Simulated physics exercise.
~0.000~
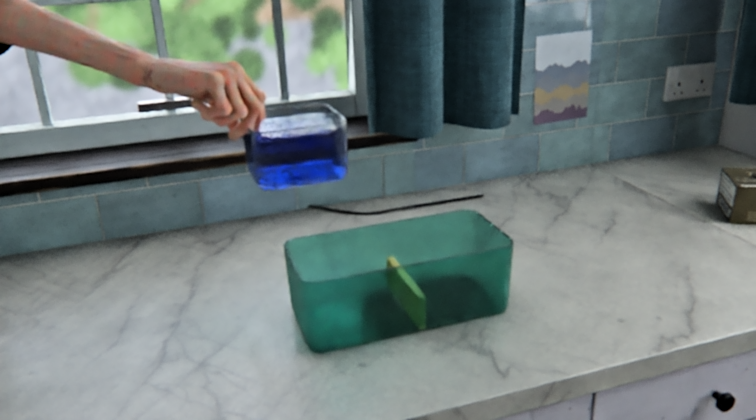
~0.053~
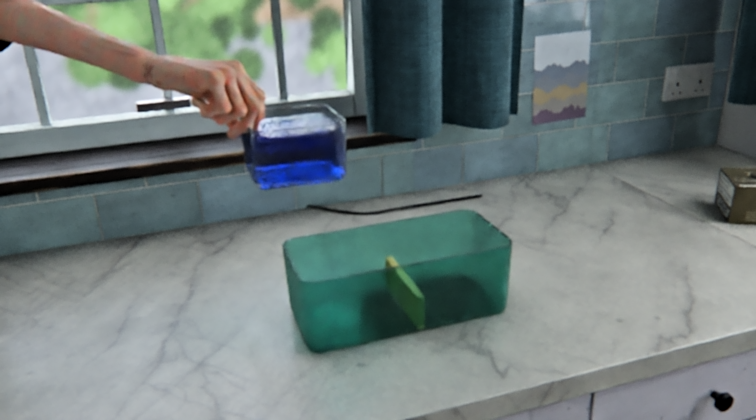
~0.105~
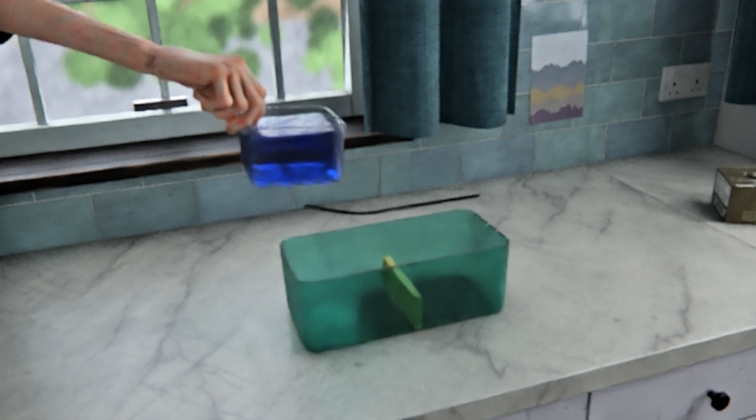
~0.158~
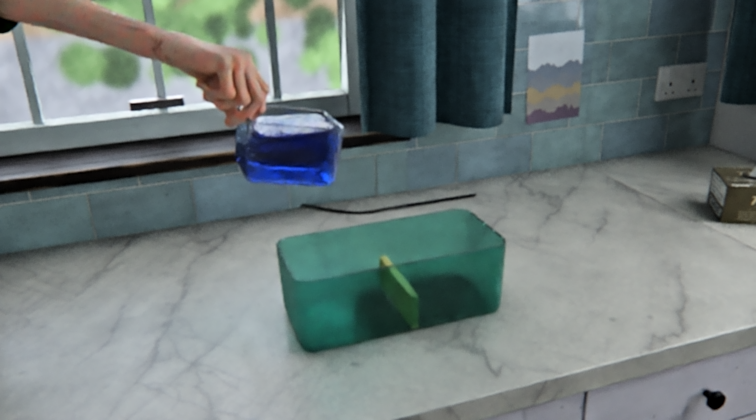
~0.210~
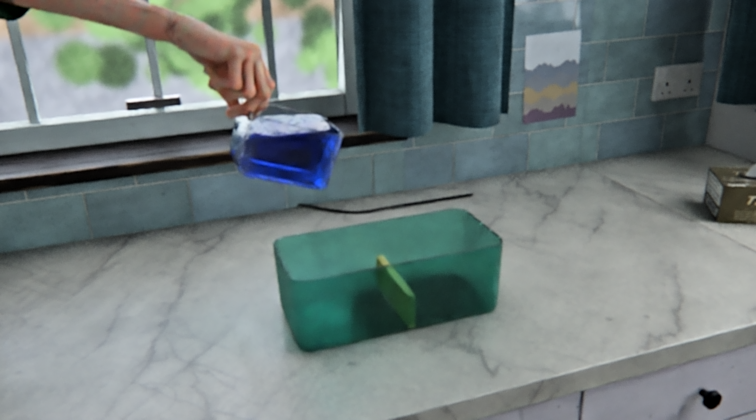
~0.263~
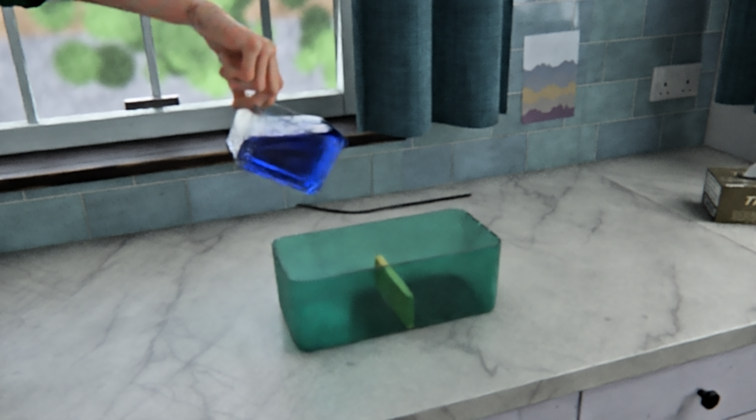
On a marble kitchen counter by a window, a hand held a clear container of blue liquid above a long green see-through basin, then smoothly tilted it further and further to the right.
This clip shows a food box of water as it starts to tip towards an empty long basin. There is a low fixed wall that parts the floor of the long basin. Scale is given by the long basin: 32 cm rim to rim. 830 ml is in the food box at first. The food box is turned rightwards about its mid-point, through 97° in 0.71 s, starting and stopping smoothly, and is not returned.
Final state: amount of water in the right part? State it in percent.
Approximately 36 %.
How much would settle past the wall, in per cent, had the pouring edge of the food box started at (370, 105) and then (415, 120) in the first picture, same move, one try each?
I'd expect close to 80 per cent and then close to 95 per cent.
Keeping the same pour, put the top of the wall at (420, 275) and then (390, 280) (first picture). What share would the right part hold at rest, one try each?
Respectively close to 5 and 70 %.
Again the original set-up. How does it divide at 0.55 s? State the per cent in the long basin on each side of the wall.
9 on the left, 9 on the right, roughly.
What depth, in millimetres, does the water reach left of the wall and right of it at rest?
Final levels - left approx 22 mm, right approx 14 mm.
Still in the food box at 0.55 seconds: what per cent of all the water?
About 38 per cent.
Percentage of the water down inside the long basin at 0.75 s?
Value: Approx. 78 %.
After 0.55 s the tilt is 85° and 38 per cent is still to pour, 9 is left of the wall and 9 right of it.
After 0.75 s the tilt is 97° and 10 per cent is still to pour, 42 is left of the wall and 36 right of it.
After 0.97 s the tilt is 97° and 3 per cent is still to pour, 54 is left of the wall and 36 right of it.
After 1.21 s the tilt is 97° and 0 per cent is still to pour, 59 is left of the wall and 36 right of it.
In the end 61 per cent lies left of the wall, 36 right of it and 3 outside.
